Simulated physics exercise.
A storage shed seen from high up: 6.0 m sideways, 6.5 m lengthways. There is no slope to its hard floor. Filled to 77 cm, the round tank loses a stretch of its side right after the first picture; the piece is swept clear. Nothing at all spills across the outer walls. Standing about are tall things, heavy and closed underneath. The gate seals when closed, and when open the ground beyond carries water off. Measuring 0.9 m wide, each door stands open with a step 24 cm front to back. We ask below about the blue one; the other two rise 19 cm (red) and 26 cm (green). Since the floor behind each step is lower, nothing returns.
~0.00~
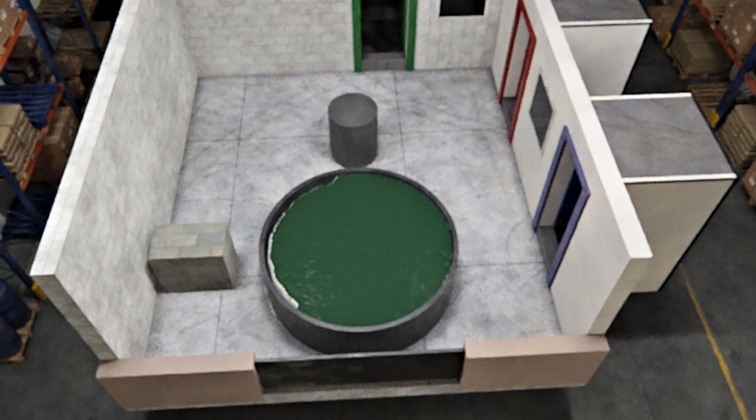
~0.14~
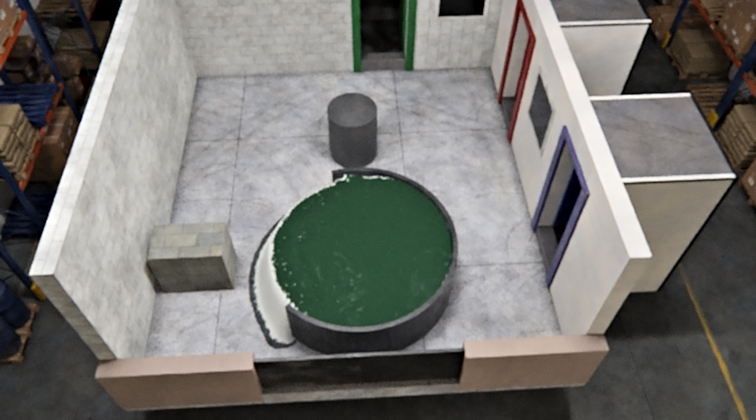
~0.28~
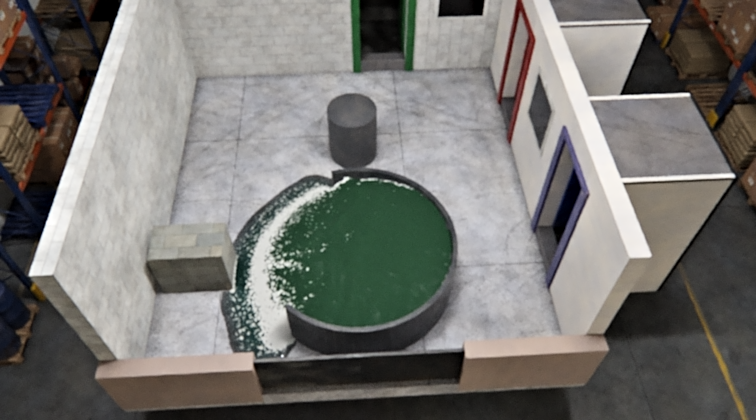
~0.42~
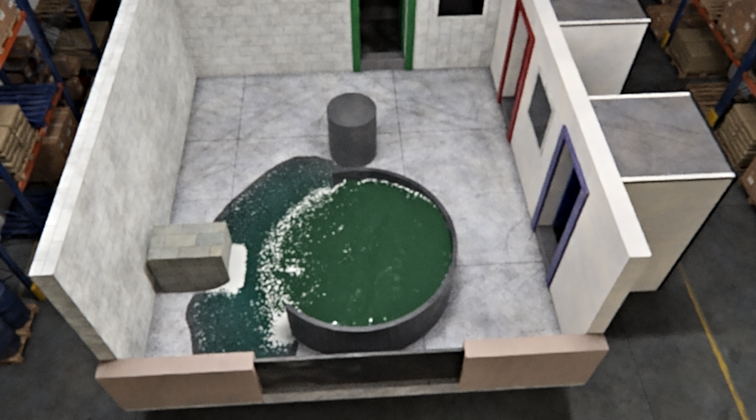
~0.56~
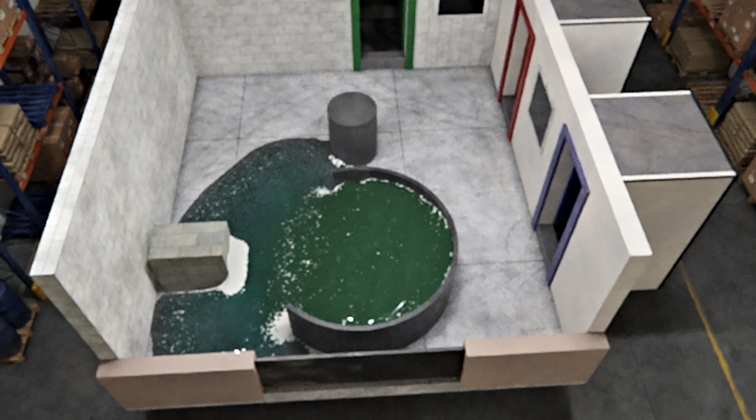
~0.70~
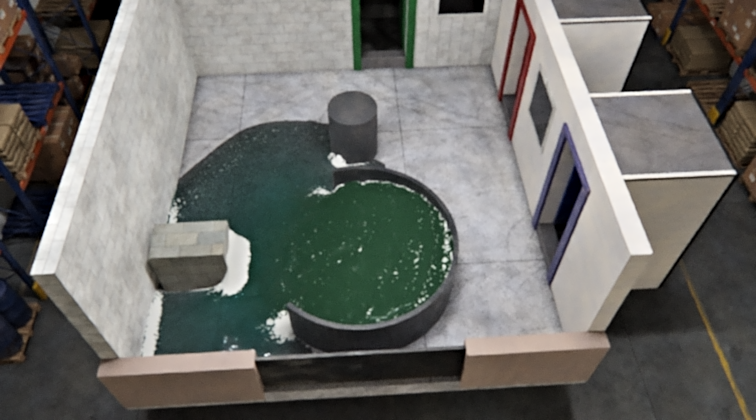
The clip opens on a roofless, pale-walled room seen from above, with still green liquid filling a round tank. The tank's left side opens, and liquid pours out in a white, foamy band. It spreads across the floor, surrounds the box-shaped block, and reaches the left wall and the grey cylinder.
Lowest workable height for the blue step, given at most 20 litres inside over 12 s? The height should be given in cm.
Roughly 14.5 cm.
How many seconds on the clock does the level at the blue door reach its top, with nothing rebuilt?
The level tops out near 10.5 seconds.
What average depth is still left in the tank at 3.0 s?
It averages roughly 20 centimetres.
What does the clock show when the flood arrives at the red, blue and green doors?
The red door at 4.0 seconds, the blue door at 4.0 seconds, the green door at 2.8 seconds.
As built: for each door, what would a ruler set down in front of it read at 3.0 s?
Red door 0 cm, blue door 0 cm, green door 2 cm.
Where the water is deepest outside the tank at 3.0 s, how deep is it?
Close to 47 centimetres.
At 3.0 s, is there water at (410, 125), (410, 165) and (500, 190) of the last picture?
So, in order, I'd say stayed dry, then stayed dry, then stayed dry.
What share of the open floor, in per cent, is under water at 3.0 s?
The wet part is about 50 per cent.
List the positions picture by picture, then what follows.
The first frame shows still water, 77 cm deep, in the round tank at (359, 244); the blue door at (556, 217) is dry.
In the second frame, the gap is at (273, 249), the front 0.3 m out at (273, 341); the back of the round tank holds 77 cm.
In the third frame, the gap is at (273, 250), the front 0.8 m out at (239, 351); the back of the round tank holds 77 cm.
In the fourth frame, the gap is at (273, 252), the front 1.3 m out at a hidden place; the back of the round tank holds 77 cm.
In the fifth frame, the gap is at (274, 252), the front 1.9 m out at a hidden place; the back of the round tank holds 75 cm.
In the sixth frame, the gap is at (275, 251), the front 2.4 m out at (246, 132); the back of the round tank holds 68 cm; the blue door at (556, 214), 4.2 m from the gap, is still 3.2 m from the nearest water.
After 1.4 s water covers 50 % of the floor, deepest (56 cm) near (196, 368); it has not reached the blue door.
After 3.0 s water covers 50 % of the floor, deepest (47 cm) near (196, 88); it has not reached the blue door.
After 12.0 s water covers 100 % of the floor, deepest (20 cm) near (526, 244); 19 cm at the blue door, 2 litres in over its 19 cm step.
At the blue door as built, the water arrived by 4.1 s and peaked near 21 cm at 10.6 s.
With a step of 12.5 cm, 44 litres would have come in within the 12 s; with 17 cm, 7 litres. So under 20 litres takes about 14.5 cm.
